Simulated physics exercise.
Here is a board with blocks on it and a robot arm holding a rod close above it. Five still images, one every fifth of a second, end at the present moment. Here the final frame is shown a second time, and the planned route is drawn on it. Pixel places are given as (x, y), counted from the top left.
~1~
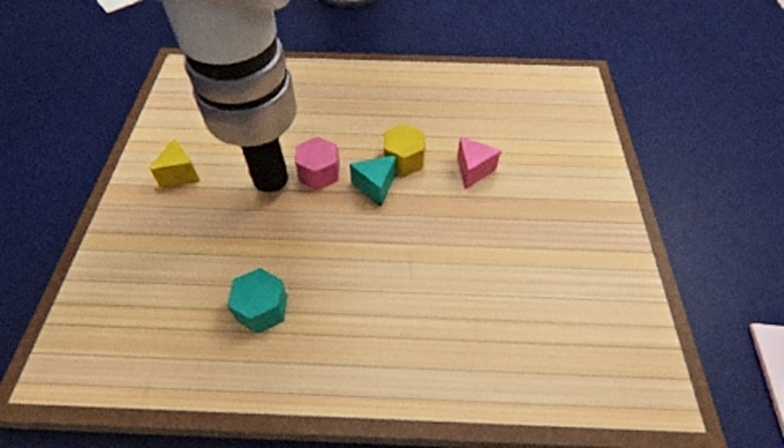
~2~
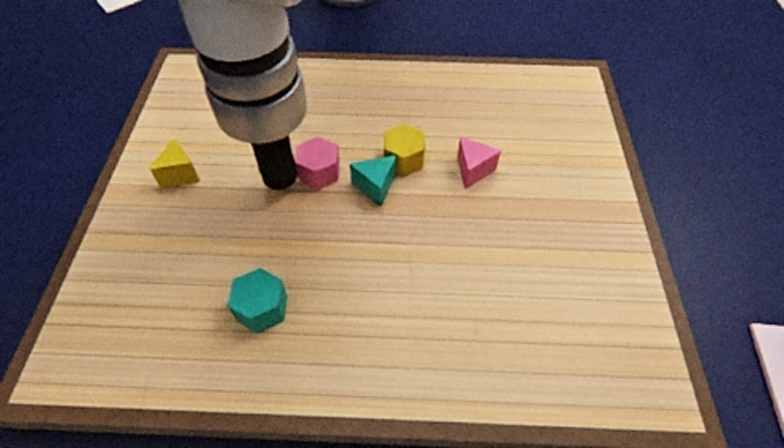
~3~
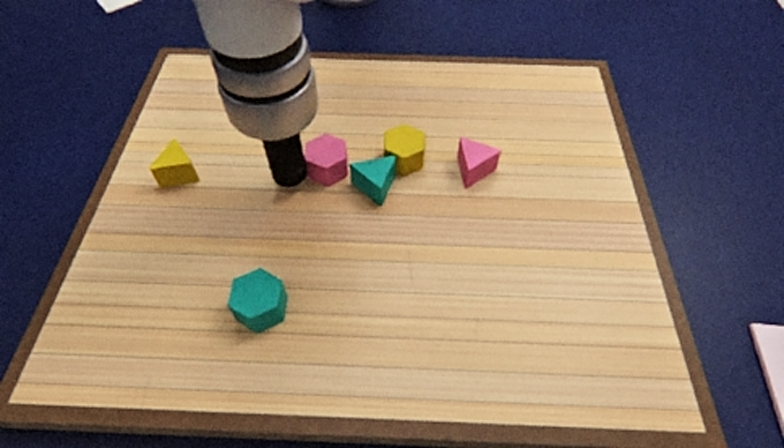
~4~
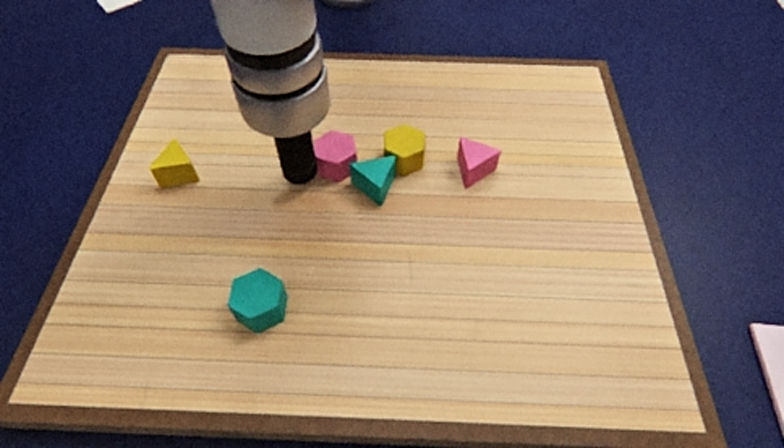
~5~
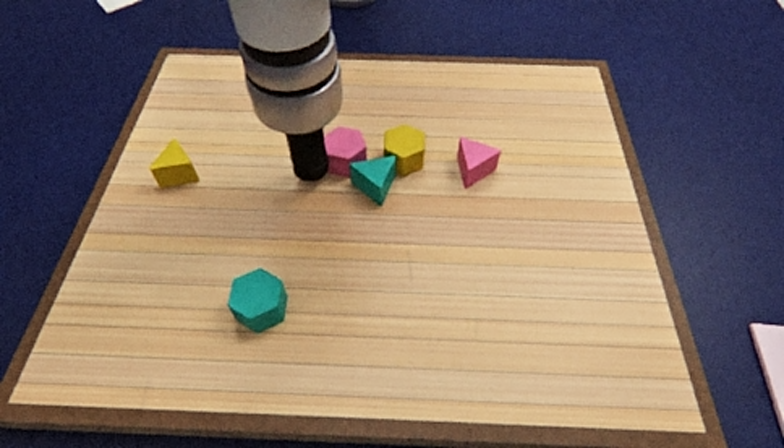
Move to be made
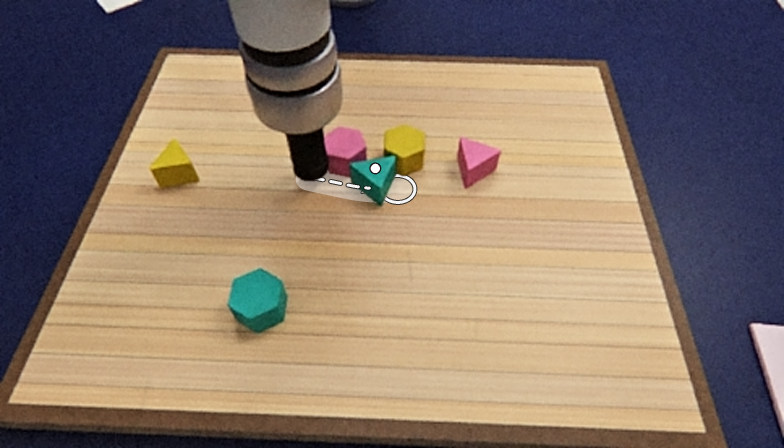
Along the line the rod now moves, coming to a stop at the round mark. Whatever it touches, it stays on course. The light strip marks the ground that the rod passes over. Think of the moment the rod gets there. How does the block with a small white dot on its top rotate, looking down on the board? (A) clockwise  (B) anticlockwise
Letter A.
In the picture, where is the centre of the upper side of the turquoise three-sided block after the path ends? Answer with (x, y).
Its top face will be centred at roughly (437, 182).
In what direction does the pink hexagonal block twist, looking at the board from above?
From overhead, the rotation is counterclockwise.
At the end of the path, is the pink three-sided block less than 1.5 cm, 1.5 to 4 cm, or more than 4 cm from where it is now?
Below 1.5 cm.
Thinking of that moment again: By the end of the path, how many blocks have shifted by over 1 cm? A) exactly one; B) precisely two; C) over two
That would be B.
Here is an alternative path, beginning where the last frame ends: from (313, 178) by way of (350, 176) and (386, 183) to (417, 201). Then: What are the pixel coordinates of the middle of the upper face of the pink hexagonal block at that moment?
The middle of the upper face of the pink hexagonal block will lie at about (369, 130) in the picture.
Drawn move, from (313, 178) via (340, 183) and (369, 188), ending at (398, 189); the dot is on the turquoise three-sided block.
On the path given first. Halfway along, rod (354, 178); pink hexagonal block (362, 139), turned 55° anticlockwise; turquoise three-sided block (397, 173).
At the end, rod (398, 180); pink hexagonal block (362, 139), turned 60° anticlockwise; turquoise three-sided block (437, 182), turned 30° clockwise; yellow hexagonal block still; pink three-sided block still.
